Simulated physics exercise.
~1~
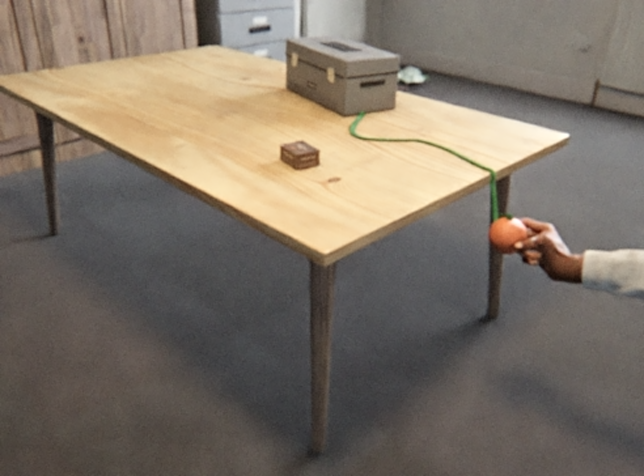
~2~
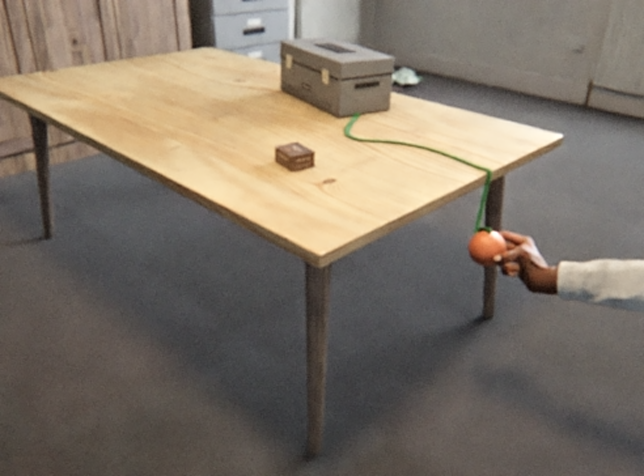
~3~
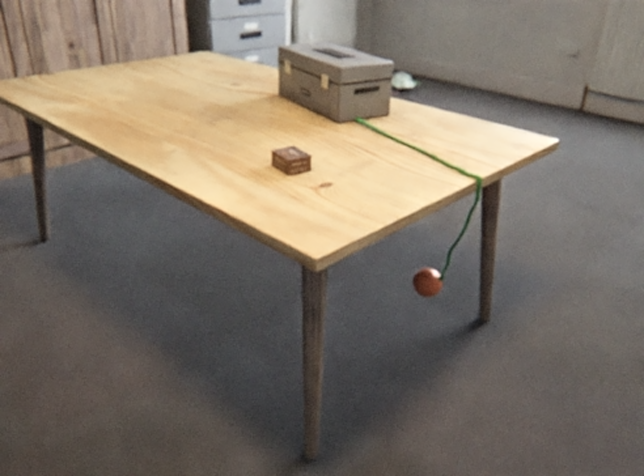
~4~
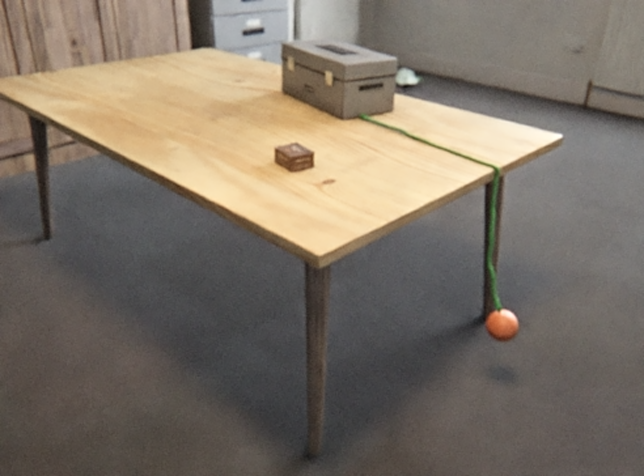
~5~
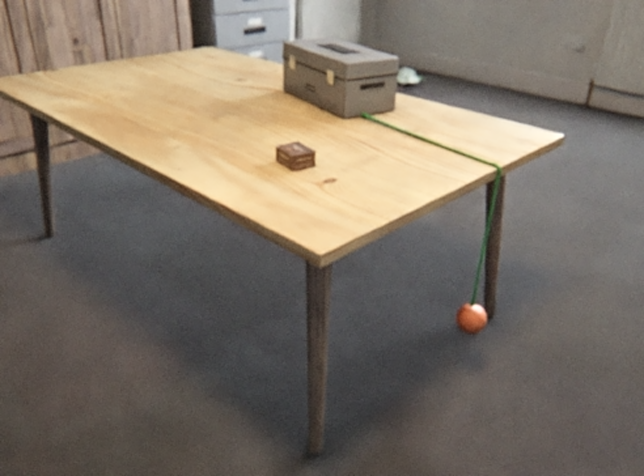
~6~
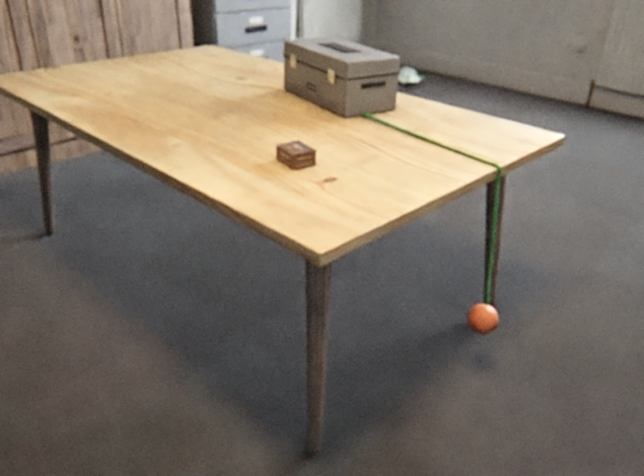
An orange tied by a green ribbon to a grey toolbox on a wooden table was released by a hand beyond the edge, dropped, swung back and forth, and ended up dangling above the floor, while the small brown box stayed put.
